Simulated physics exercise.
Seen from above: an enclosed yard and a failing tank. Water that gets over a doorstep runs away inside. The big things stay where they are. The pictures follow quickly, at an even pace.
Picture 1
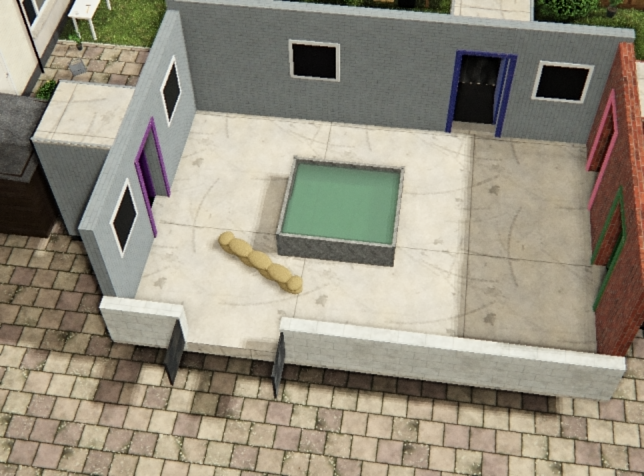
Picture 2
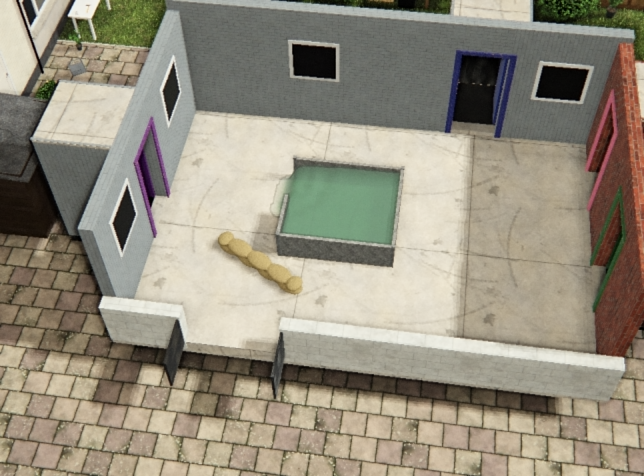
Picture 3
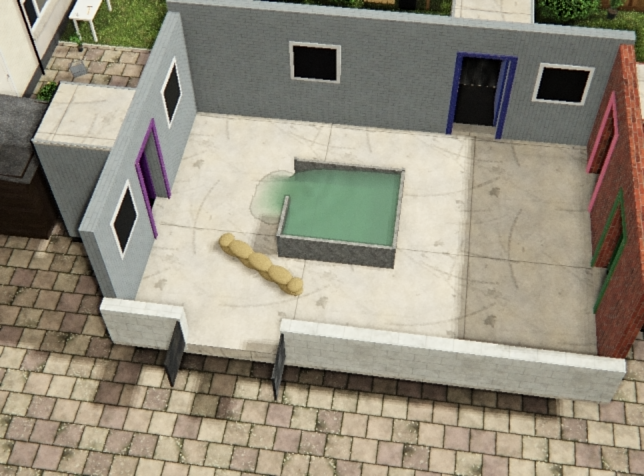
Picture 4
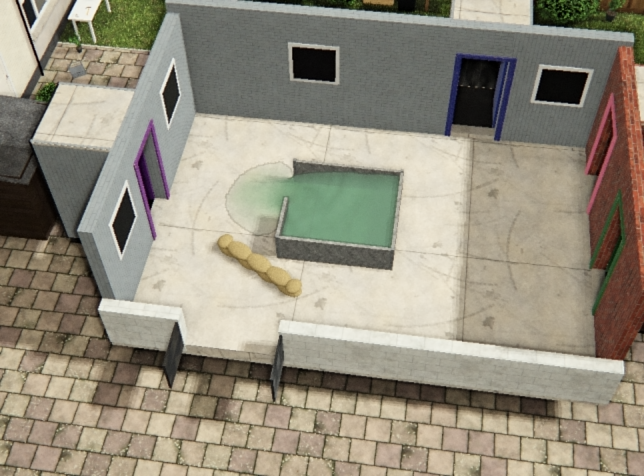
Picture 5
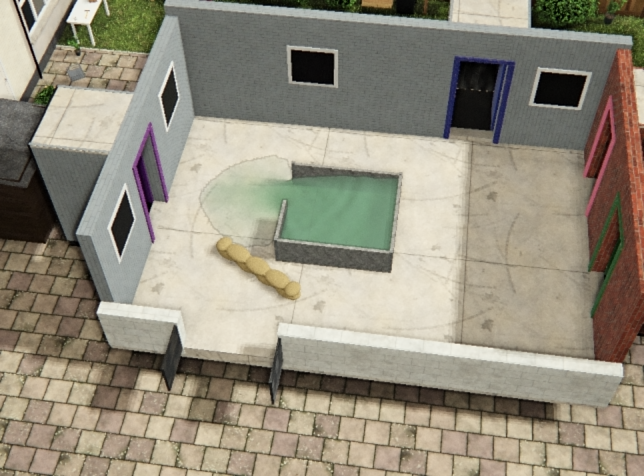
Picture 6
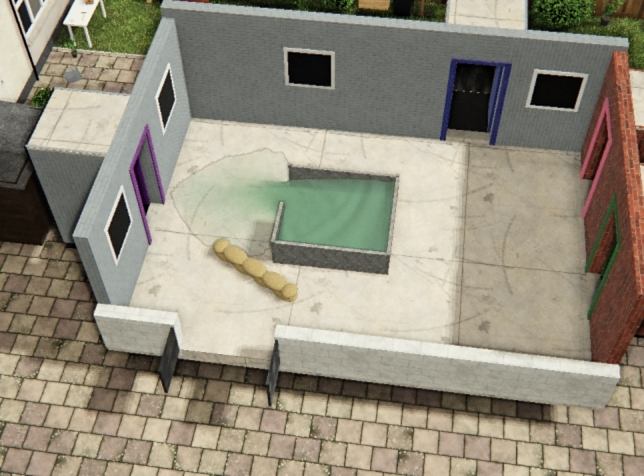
Green water pours from a gap in the left side of a square grey-walled tank in a pale-floored yard, seen from high above. Grey walls enclose the yard with a brick-red one at right, a purple-framed door at left, a blue-framed door behind, and a row of tan sacks beside the tank. The water starts still, then spreads leftward across the floor in a widening, thinning fan, as the view shifts very slightly.
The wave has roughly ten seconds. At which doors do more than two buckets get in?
The purple door takes more than that; the green door stays under that; the blue door stays under that; the pink door stays under that.
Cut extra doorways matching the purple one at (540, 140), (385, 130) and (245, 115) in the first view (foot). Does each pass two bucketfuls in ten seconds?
As listed: Keeps below it, takes less, floods.
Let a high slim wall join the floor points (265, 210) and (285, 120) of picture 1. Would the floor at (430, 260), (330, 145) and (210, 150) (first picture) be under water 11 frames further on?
As listed: Clear, awash, no water.
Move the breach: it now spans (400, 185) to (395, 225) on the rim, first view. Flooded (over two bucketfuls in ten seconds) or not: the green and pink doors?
Then: The green door is over; the pink door goes over.
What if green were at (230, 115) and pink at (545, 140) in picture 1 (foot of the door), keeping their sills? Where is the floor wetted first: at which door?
I say the one in purple.
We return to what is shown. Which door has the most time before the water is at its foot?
That is the door marked green.
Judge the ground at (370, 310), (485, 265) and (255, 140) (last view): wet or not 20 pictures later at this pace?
One after the other: No water, no water, under water.
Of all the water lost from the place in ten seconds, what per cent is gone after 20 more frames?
Near 35 in a hundred.
A moment on, water covers 15 % of the floor; the purple door under two buckets in, the green door not reached, the blue door not reached, the pink door not reached.
Next, water covers 20 % of the floor; the purple door over two buckets in, the green door not reached, the blue door not reached, the pink door not reached.
Then, water covers 25 % of the floor; the purple door far over two buckets in, the green door not reached, the blue door not reached, the pink door not reached.
Later, water covers 50 % of the floor; the purple door far over two buckets in, the green door not reached, the blue door wet at the sill, nothing in, the pink door not reached.
In the end, water covers 75 % of the floor; the purple door far over two buckets in, the green door wet at the sill, nothing in, the blue door wet at the sill, nothing in, the pink door wet at the sill, nothing in.
